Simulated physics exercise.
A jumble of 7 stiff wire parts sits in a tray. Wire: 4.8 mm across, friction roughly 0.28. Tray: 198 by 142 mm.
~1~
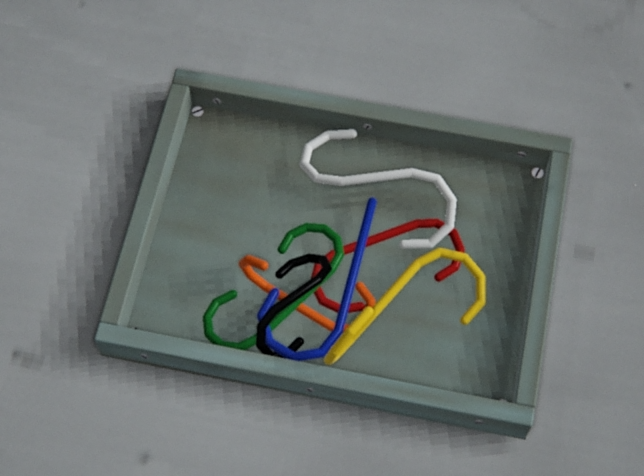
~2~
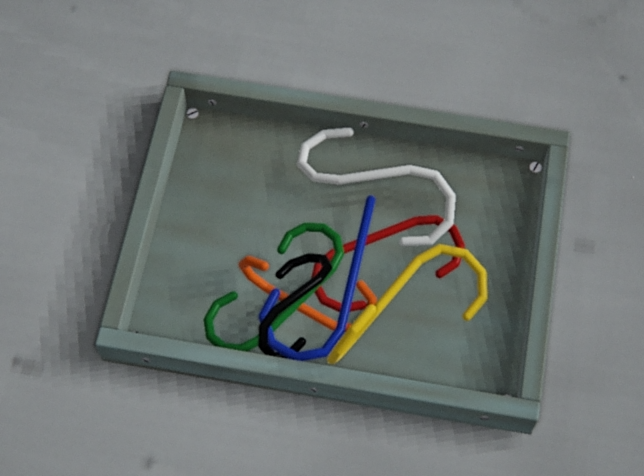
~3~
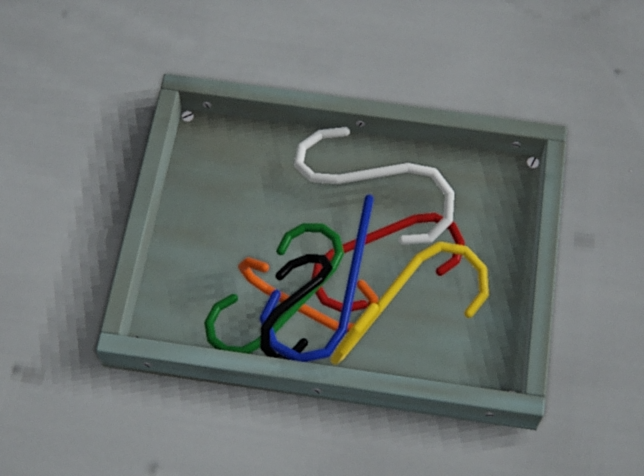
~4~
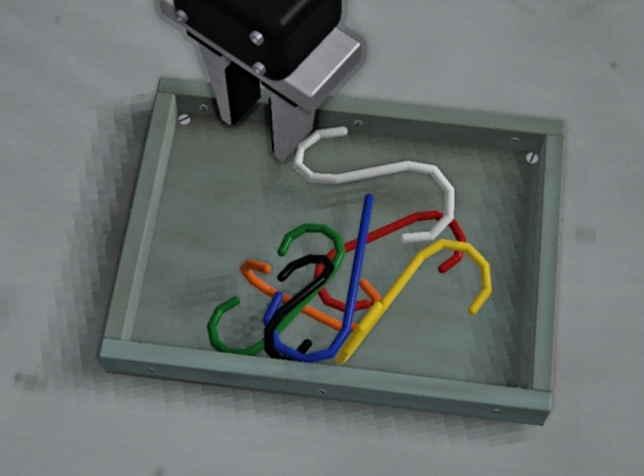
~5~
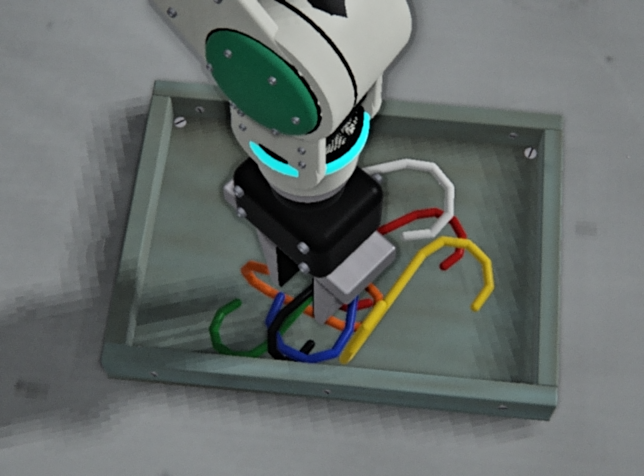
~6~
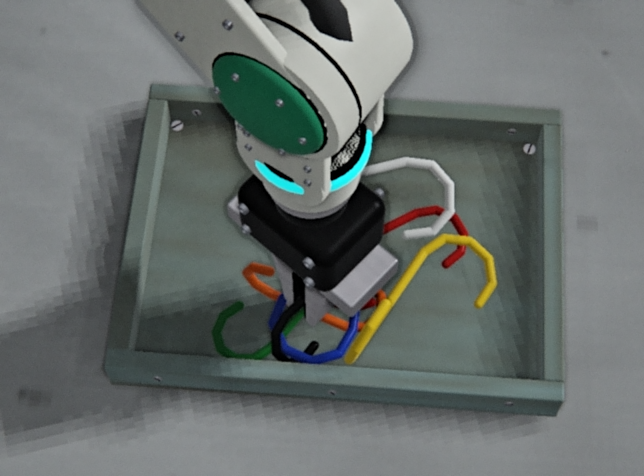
In a shallow grey-green tray, seven colourful hooks lay loosely tangled and still until a robot arm came in from the top, lowered its gripper among them, and closed its fingers on the black one.
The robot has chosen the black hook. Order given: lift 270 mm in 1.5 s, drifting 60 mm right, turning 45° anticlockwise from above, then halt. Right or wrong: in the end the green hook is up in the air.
Wrong.
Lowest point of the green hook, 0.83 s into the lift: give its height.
0 mm.
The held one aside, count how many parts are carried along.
Total: 0.
Then, 0.45 s into the lift, lowest point more than 20 mm over the tray floor, black hook 58 mm.
Then, 0.83 s into the lift, lowest point more than 20 mm over the tray floor, black hook 158 mm.
Then, 1.50 s into the lift, lowest point more than 20 mm over the tray floor, black hook 272 mm.
Finally, hanging black hook 272 mm; the other 6 are down.
